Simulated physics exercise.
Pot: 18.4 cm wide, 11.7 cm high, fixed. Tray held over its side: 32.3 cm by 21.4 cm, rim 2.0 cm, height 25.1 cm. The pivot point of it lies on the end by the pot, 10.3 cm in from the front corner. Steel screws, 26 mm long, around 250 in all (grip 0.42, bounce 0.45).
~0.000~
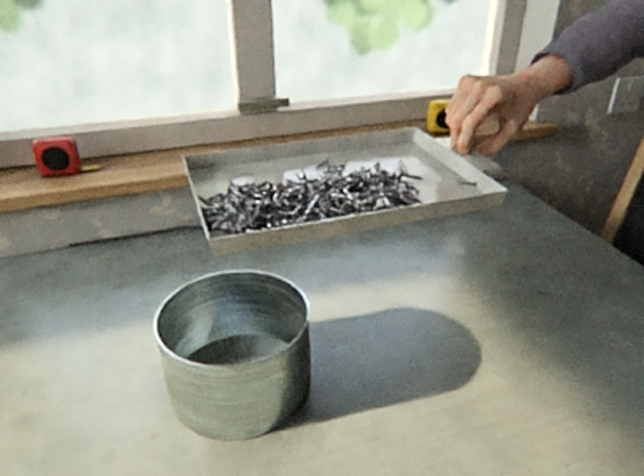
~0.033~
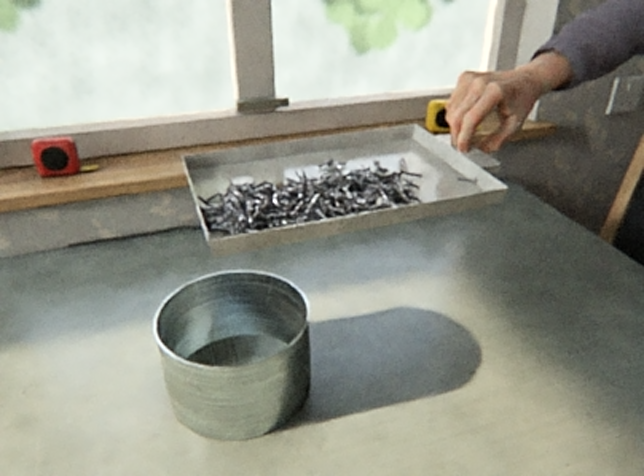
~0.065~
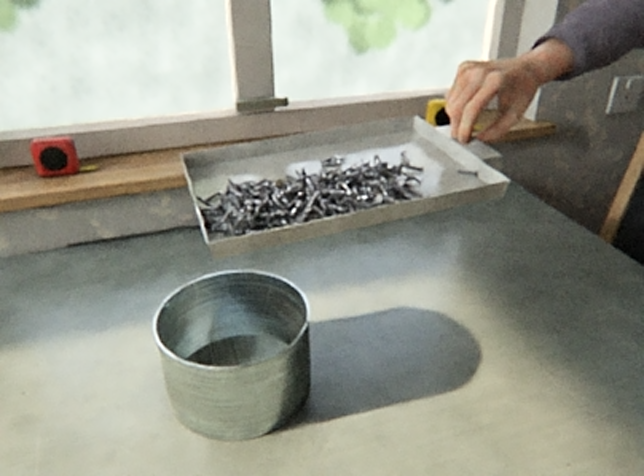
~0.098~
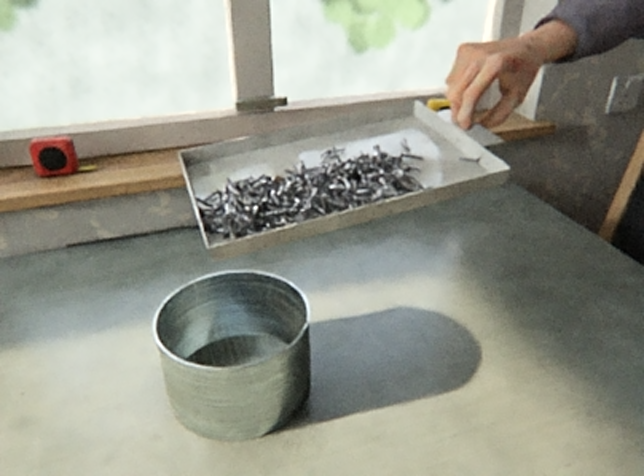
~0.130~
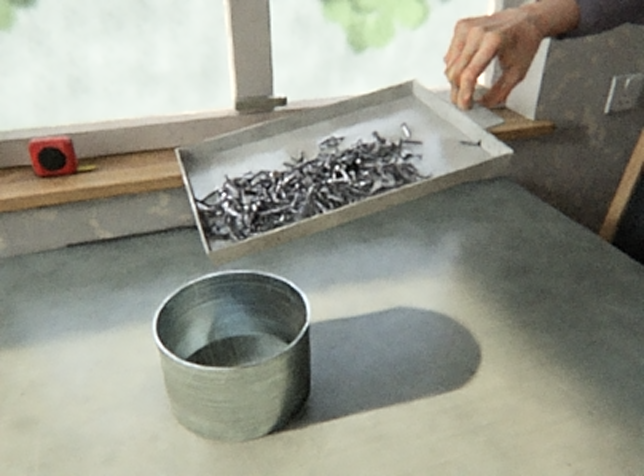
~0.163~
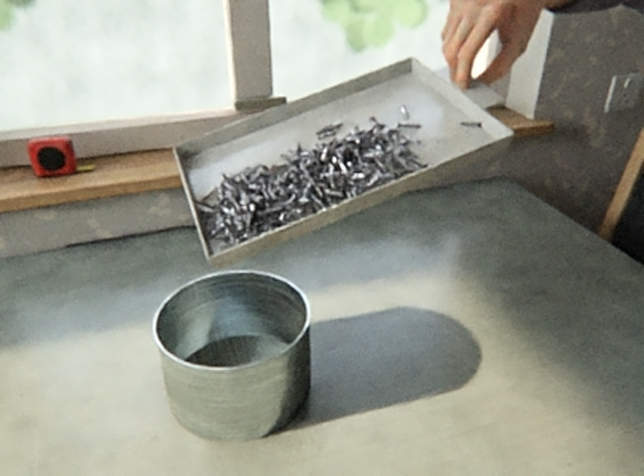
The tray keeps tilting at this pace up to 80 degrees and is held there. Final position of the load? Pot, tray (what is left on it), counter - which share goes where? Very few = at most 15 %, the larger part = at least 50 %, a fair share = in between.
Pot - a fair share, tray - very few, counter - the larger part.
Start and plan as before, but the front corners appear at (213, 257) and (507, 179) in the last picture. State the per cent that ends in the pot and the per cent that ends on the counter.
That works out as pot 65 and counter 30.
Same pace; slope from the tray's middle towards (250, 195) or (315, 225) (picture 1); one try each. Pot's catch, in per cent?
Roughly 10 % for the first direction, roughly 60 % for the second.
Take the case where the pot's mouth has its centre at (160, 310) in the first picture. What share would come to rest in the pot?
20 %.
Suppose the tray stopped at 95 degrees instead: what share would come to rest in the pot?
Estimate: Roughly 40 percent.
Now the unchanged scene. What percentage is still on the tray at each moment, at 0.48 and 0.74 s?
Roughly 100 then 15.
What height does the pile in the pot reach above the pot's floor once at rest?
Around 2.0 cm above the floor.
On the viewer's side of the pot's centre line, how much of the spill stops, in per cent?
Estimate: Close to 90 per cent of the pieces.
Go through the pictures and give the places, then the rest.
The first picture shows tray tilt 0 degrees, front corners at (212, 237) and (504, 189); middle of the pieces at (311, 204); pot at (233, 313).
The second picture shows tray tilt 1 degrees, front corners at (211, 238) and (504, 187); middle of the pieces at (311, 203).
The third picture shows tray tilt 3 degrees, front corners at (211, 241) and (505, 179); middle of the pieces at (311, 201).
The fourth picture shows tray tilt 7 degrees, front corners at (211, 245) and (507, 167), lowest corner left front; middle of the pieces at (310, 196).
The fifth picture shows tray tilt 12 degrees, front corners at (210, 250) and (508, 150), lowest corner left front; middle of the pieces at (309, 191).
The sixth picture shows tray tilt 17 degrees, front corners at (210, 255) and (509, 133), lowest corner left front; middle of the pieces at (308, 185); pot at (233, 314). Its pace works out near 170 degrees a second.
After 0.36 s, tilt 51 degrees; the tray holds 100 %, the pot 0 %.
After 0.48 s, tilt 71 degrees; the tray holds 100 %, the pot 0 %.
After 0.74 s, tilt 80 degrees; the tray holds 15 %, the pot 20 %.
By 1.9 s all is still; pot 30 %, tray 5 %, counter 65 %.
